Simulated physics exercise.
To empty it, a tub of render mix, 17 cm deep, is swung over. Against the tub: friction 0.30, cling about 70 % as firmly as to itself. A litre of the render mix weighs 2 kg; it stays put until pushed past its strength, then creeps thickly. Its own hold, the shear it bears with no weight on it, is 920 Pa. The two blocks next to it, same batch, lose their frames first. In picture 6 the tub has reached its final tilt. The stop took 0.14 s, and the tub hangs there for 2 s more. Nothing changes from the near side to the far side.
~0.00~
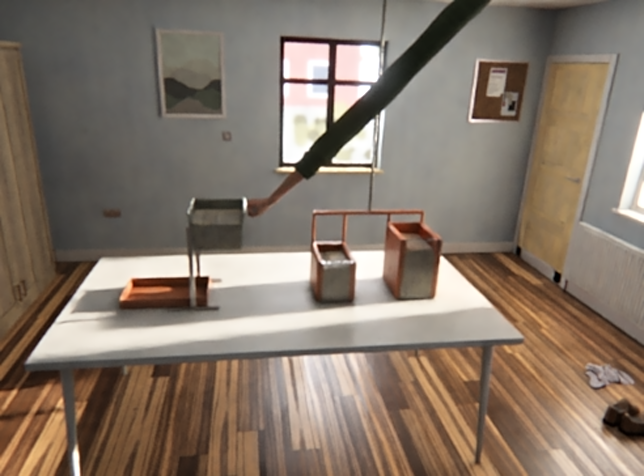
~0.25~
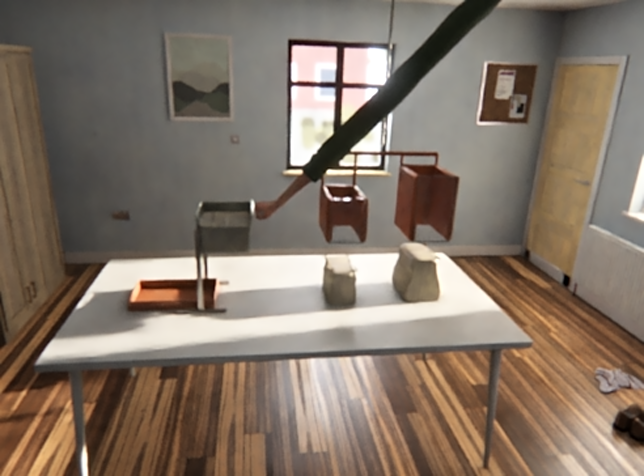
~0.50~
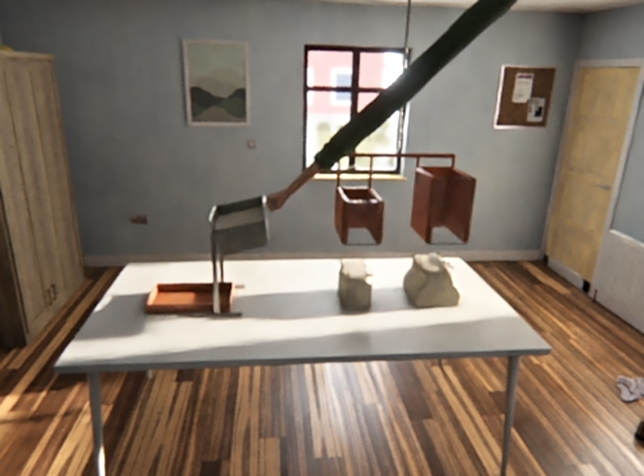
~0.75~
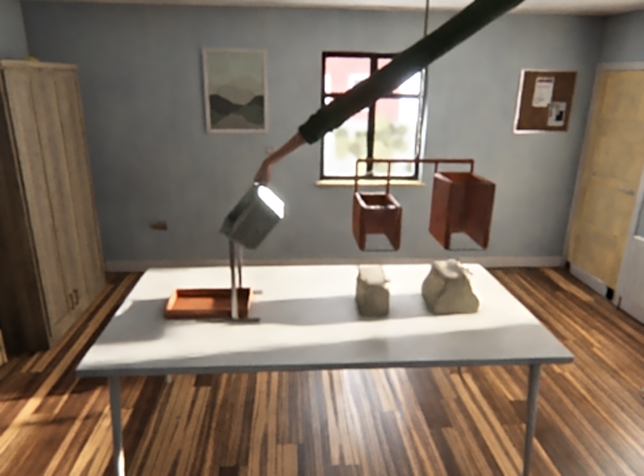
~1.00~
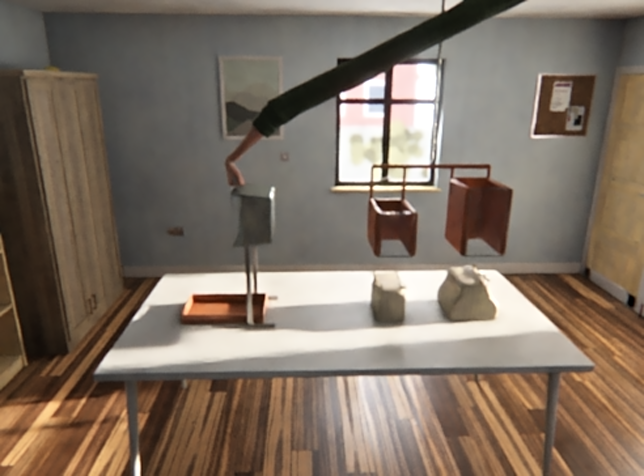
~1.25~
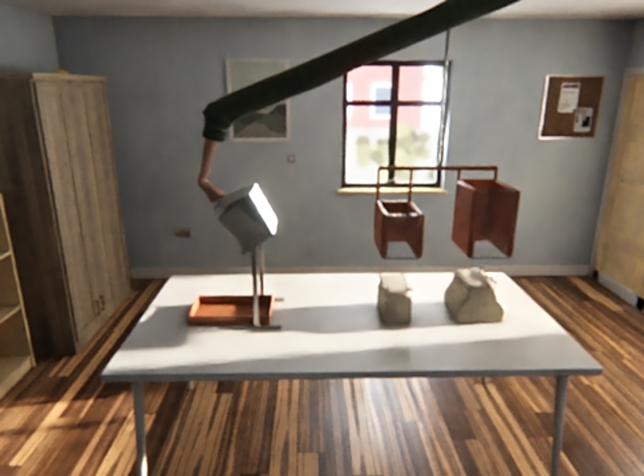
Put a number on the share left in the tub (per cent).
Expect roughly 0 %.
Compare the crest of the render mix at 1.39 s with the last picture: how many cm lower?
Roughly 12 cm.
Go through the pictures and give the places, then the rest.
In the first frame, handle-side rim at (243, 214), tilt 0 degrees; top of the render mix at (202, 224); blocks stand 18 cm, 28 cm (left to right).
In the second frame, handle-side rim at (251, 216), tilt 0 degrees; top of the render mix at (210, 227); blocks stand 18 cm, 23 cm (left to right).
In the third frame, handle-side rim at (262, 210), tilt 13 degrees; top of the render mix at (260, 221); blocks stand 17 cm, 20 cm (left to right).
In the fourth frame, handle-side rim at (253, 192), tilt 51 degrees; top of the render mix at (262, 201); blocks stand 17 cm, 20 cm (left to right).
In the fifth frame, handle-side rim at (231, 195), tilt 90 degrees; top of the render mix at (242, 198); blocks stand 17 cm, 20 cm (left to right).
In the sixth frame, handle-side rim at (215, 210), tilt 118 degrees; top of the render mix at (236, 206); blocks stand 17 cm, 20 cm (left to right).
After 1.39 s, the tub is at 118 degrees and holds 34 %.
After 1.56 s, the tub is at 118 degrees and holds 0 %.
After 1.73 s, the tub is at 118 degrees and holds 0 %.
After 1.90 s, the tub is at 118 degrees and holds 0 %.
After 3.25 s, at the end, the tub is at 118 degrees and holds 0 %.
